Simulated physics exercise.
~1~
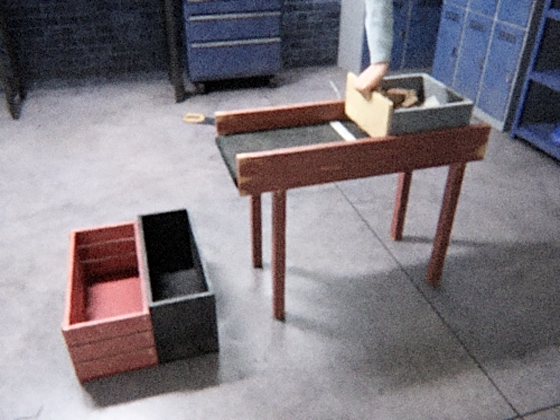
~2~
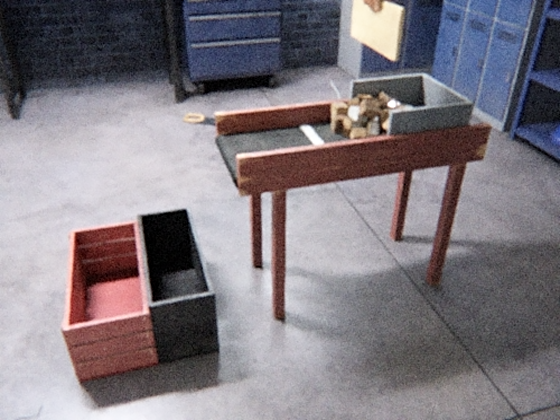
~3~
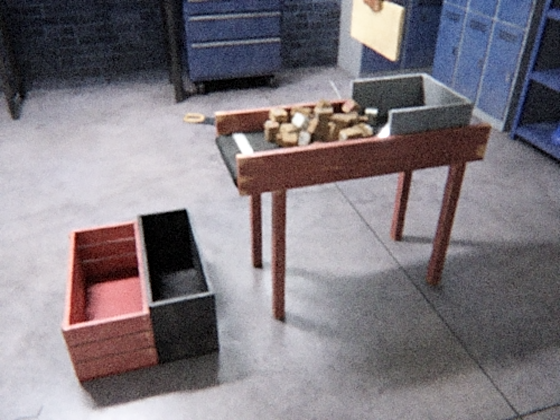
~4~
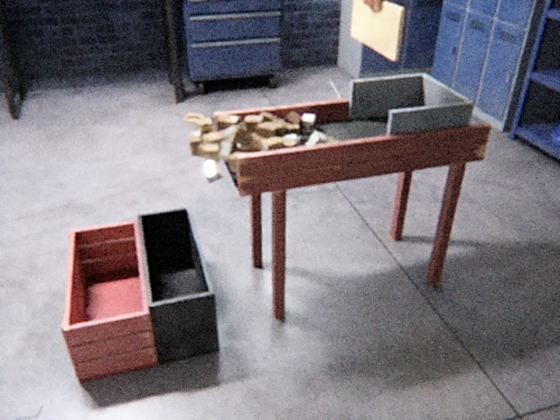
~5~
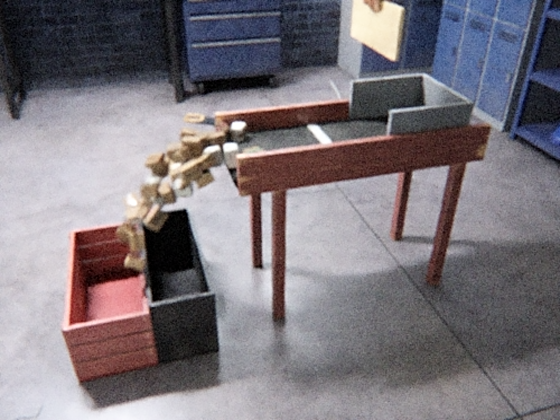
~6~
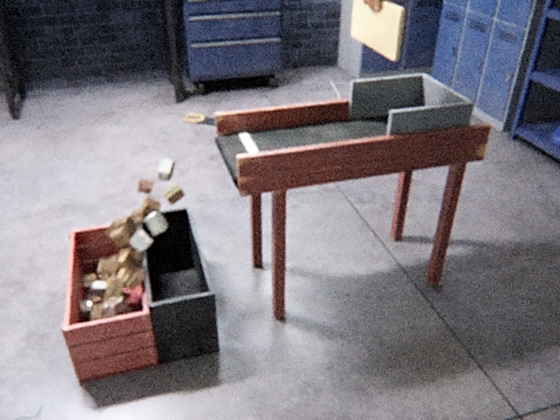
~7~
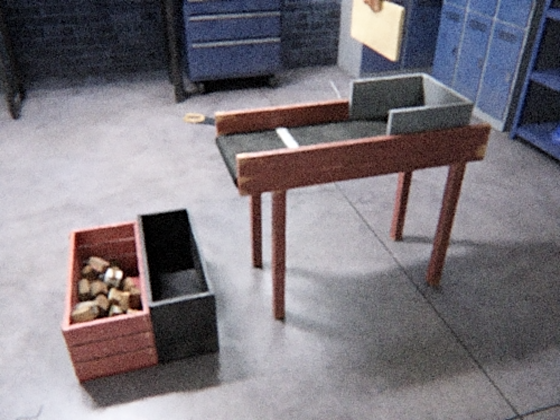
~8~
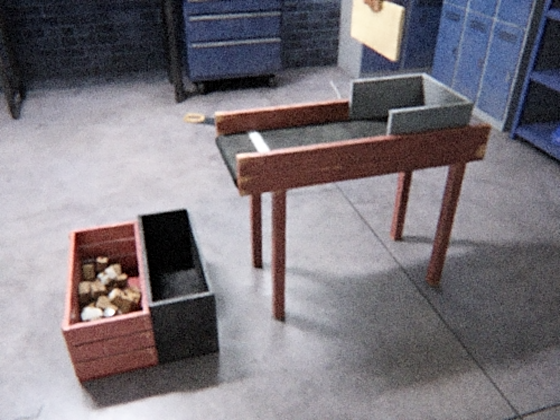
In a workshop with a grey concrete floor and blue cabinets, a fixed, raised view looks down on a reddish wooden table carrying a dark belt. A grey pen holding small tan and brown blocks sits at its right end, while a red bin and a black tub stand side by side on the floor at left. A hand lifts the pale gate, and the blocks ride leftward in a loose heap. They spill off the belt's left end, arc over the black tub and drop into the red bin. The blocks settle there, leaving the black tub empty.
